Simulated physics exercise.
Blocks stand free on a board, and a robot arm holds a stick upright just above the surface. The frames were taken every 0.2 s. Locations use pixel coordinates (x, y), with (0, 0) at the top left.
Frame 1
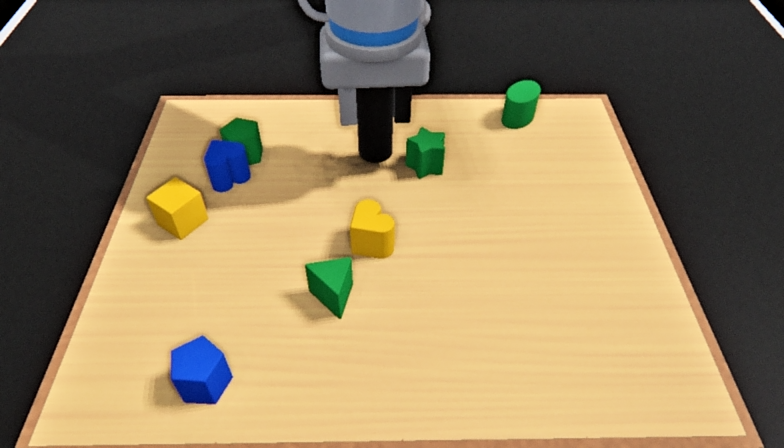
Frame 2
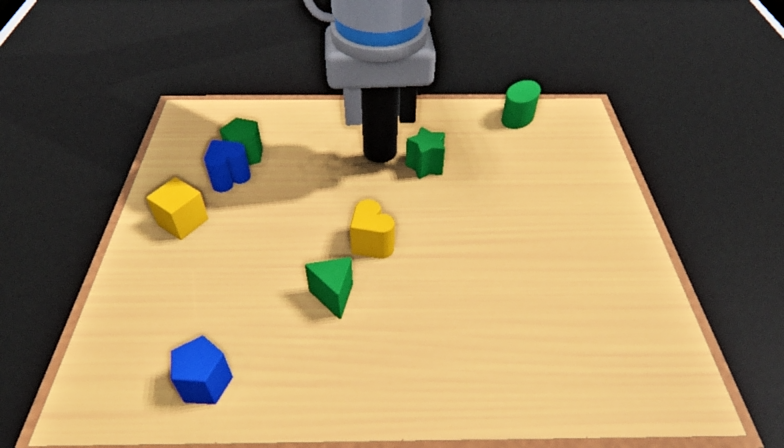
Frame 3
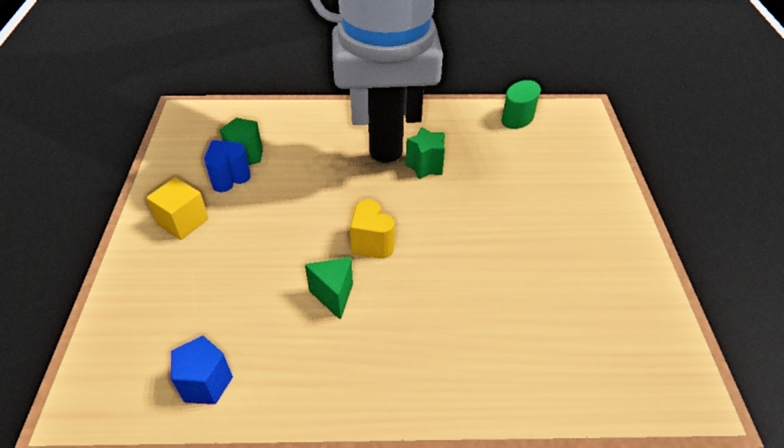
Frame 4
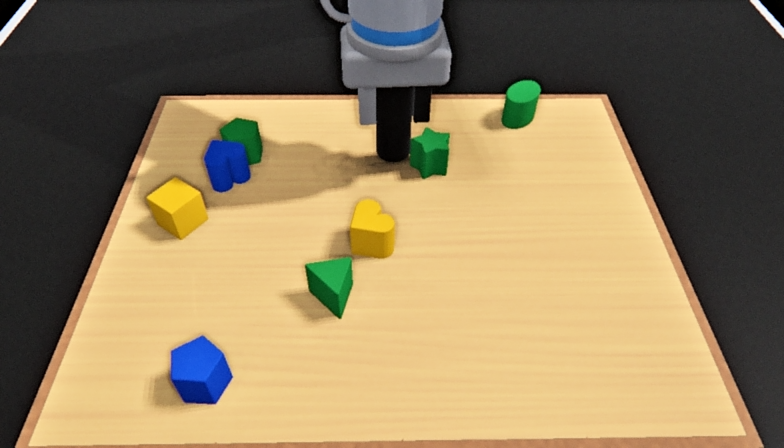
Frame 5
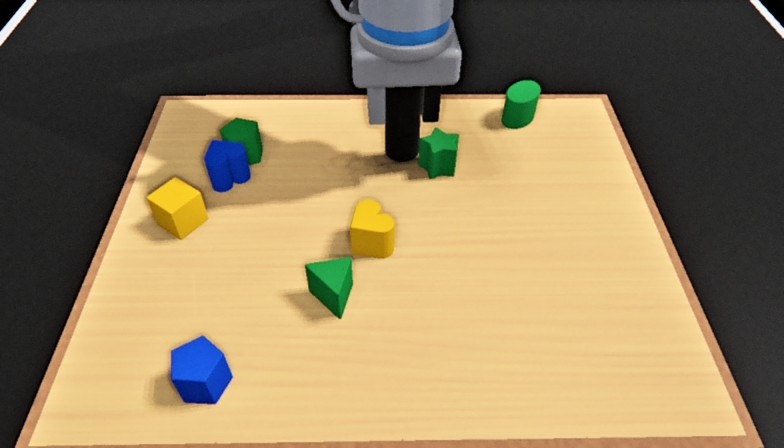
At first, a robot arm holds a black stick upright near the far edge of a wooden board scattered with green, blue and yellow blocks, just left of a green star-shaped block. The stick moves slowly right, closing the gap, then nudges the star slightly right while the other blocks stay still.
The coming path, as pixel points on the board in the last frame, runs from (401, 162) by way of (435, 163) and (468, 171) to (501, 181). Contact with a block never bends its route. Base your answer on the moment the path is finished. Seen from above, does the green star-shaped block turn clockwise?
Yes, that is how it ends up.
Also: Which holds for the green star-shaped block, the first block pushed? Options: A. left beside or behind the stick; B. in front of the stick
Answer: B.
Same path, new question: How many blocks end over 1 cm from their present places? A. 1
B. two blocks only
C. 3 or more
A - 1.
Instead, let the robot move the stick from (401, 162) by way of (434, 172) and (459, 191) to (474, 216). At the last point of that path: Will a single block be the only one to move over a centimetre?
Yes, it checks out.
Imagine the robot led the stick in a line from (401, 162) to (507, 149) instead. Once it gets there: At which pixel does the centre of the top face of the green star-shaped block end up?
Somewhere near (494, 145).
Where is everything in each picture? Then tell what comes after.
Stick's lower end (376, 152); green star-shaped block (428, 139), in the first picture.
Stick (380, 152); blocks still, in the second picture.
Stick (386, 152); blocks still, in the third picture.
Stick (393, 152); green star-shaped block (432, 139), in the fourth picture.
Stick (402, 151); green star-shaped block (441, 139), in the fifth picture.
On the path given first. One third of the way, stick (437, 152); green star-shaped block (476, 144), turned 15° clockwise.
Two thirds of the way, stick (470, 160); green star-shaped block (511, 153), turned 20° clockwise.
At the end, stick (503, 170); green star-shaped block (547, 163), turned 20° clockwise.
